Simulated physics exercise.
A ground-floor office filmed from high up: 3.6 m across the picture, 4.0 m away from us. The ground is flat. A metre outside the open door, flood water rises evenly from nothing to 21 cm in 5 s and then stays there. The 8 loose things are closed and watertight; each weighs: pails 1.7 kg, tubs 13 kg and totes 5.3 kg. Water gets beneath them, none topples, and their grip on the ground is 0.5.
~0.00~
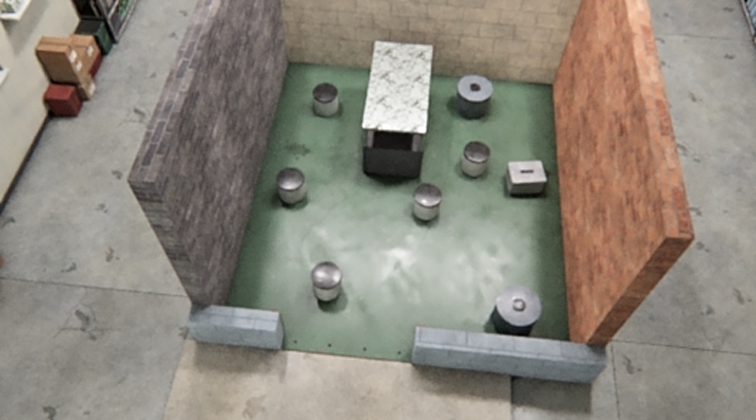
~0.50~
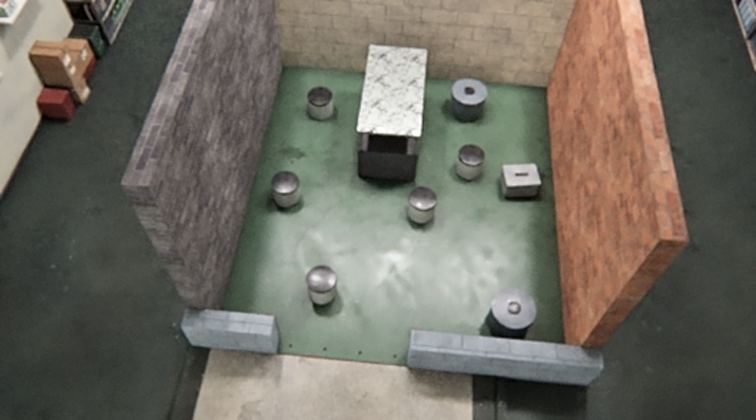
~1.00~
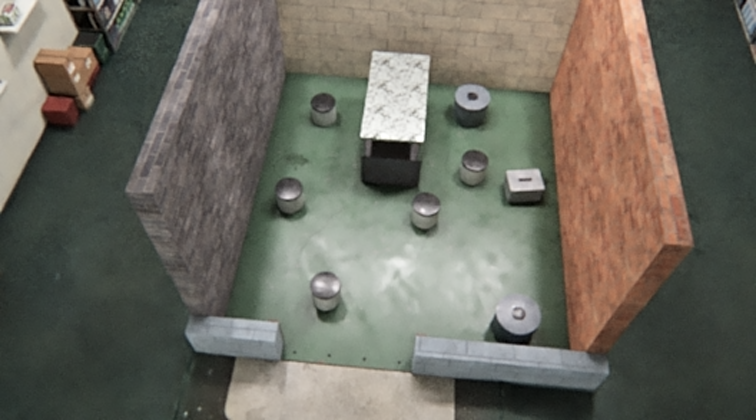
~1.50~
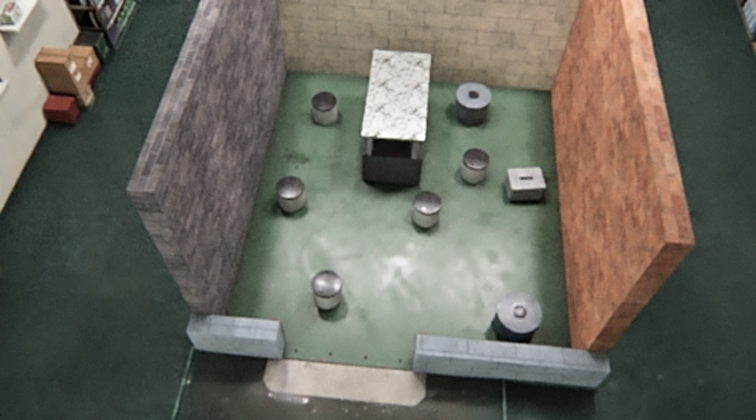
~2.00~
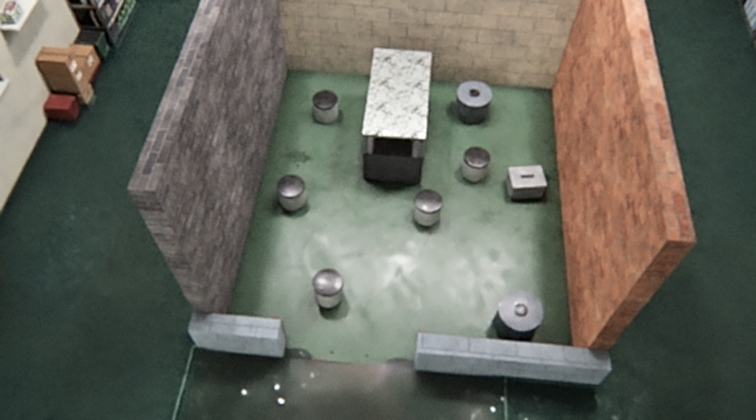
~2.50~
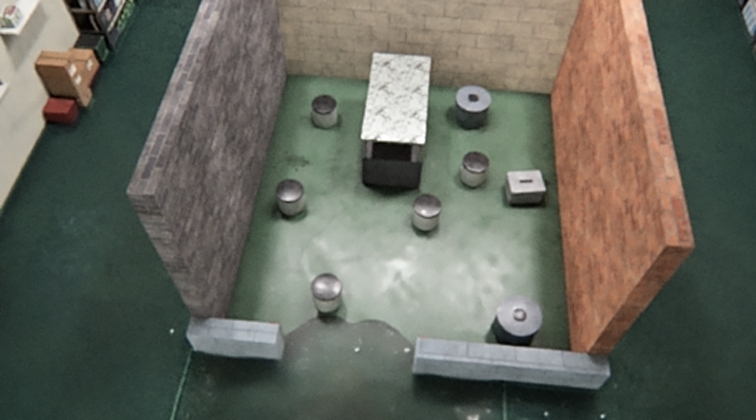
Dark water spread over the pale floor outside a small walled room, covered the light strip at its doorway, and crept just inside, while the table, stools and small containers stayed in place.
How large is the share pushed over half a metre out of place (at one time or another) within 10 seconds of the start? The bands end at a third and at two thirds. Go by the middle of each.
Share: Two thirds or more.
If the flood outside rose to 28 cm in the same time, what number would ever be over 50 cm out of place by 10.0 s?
In that case 7 of them.
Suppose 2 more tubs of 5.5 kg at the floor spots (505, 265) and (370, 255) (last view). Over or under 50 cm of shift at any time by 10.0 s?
In turn: Less, past it.
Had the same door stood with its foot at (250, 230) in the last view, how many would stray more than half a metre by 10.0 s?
In that case 7 of them.
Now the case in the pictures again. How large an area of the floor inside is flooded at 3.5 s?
Some 2.0 m2.
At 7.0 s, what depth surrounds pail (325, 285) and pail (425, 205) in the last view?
Roughly 8 and 3 cm.
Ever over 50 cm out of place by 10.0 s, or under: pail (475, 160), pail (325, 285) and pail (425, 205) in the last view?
In turn: More, more, past it.
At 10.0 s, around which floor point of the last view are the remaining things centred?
Around (459, 154).
After 3.5 s 0 of 8 are over 50 cm from their spots; 0 afloat.
After 4.5 s 1 of 8 are over 50 cm from their spots; 0 afloat.
After 7.0 s 5 of 8 are over 50 cm from their spots; 5 afloat.
After 10.0 s 7 of 8 are over 50 cm from their spots, and 7 have been at some point; 6 afloat.
